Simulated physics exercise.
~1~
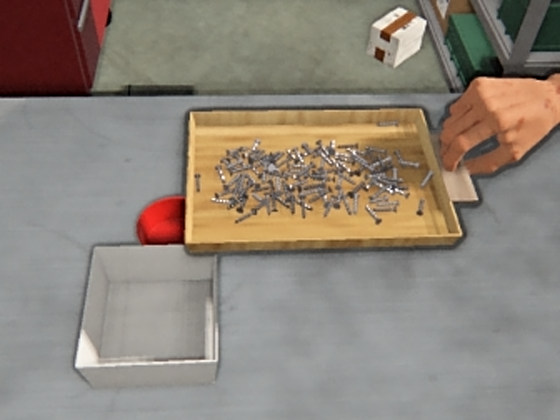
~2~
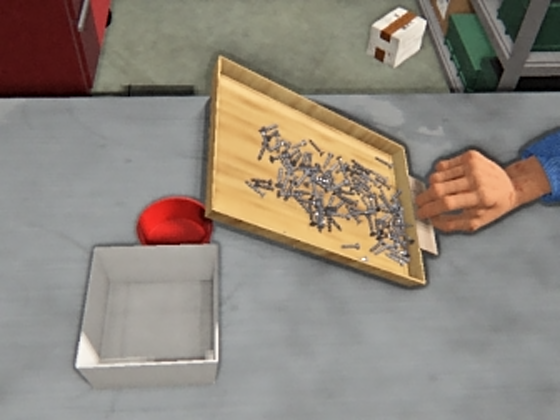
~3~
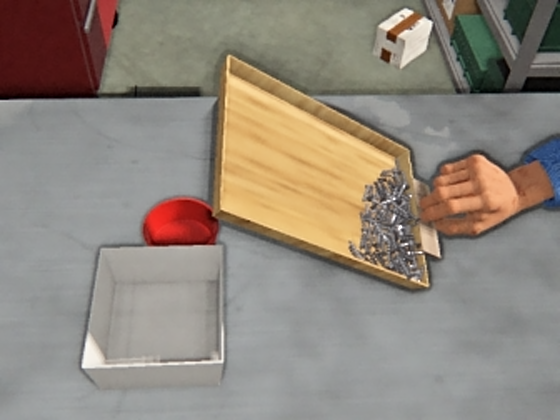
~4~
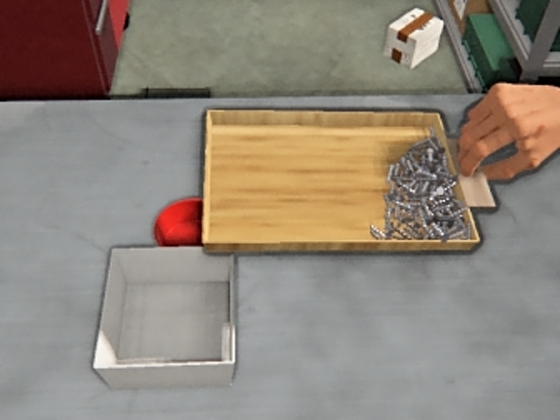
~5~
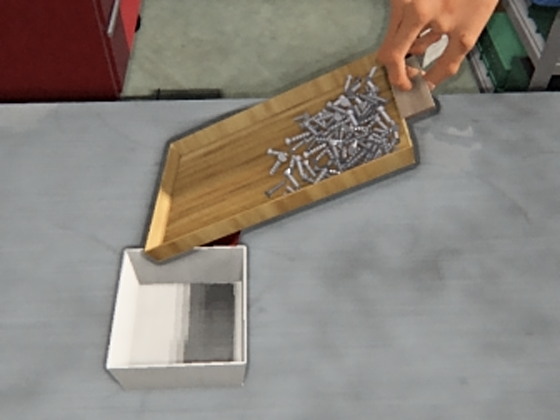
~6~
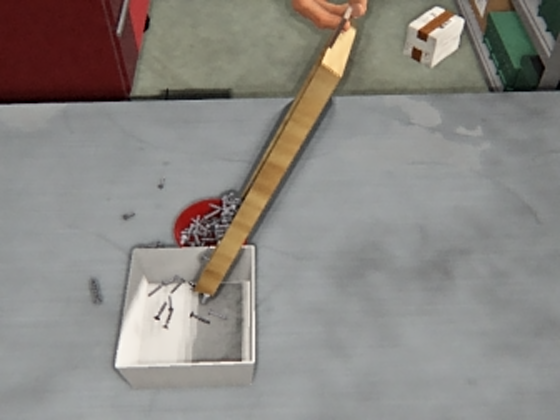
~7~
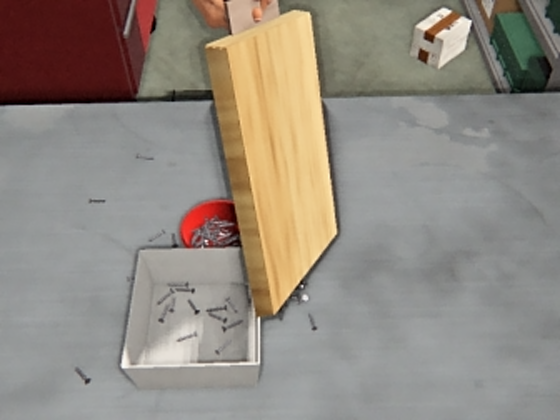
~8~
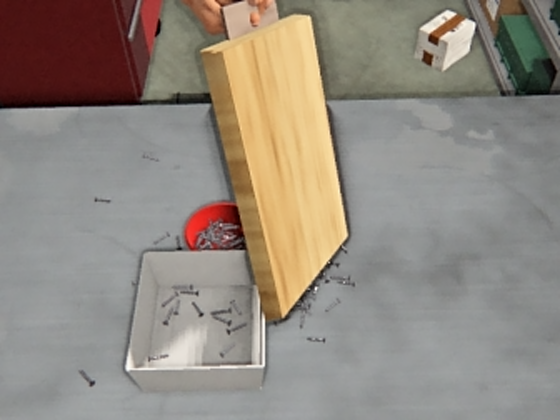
A hand tilts a wooden tray of screws, spilling them into a dish, tin and tabletop.
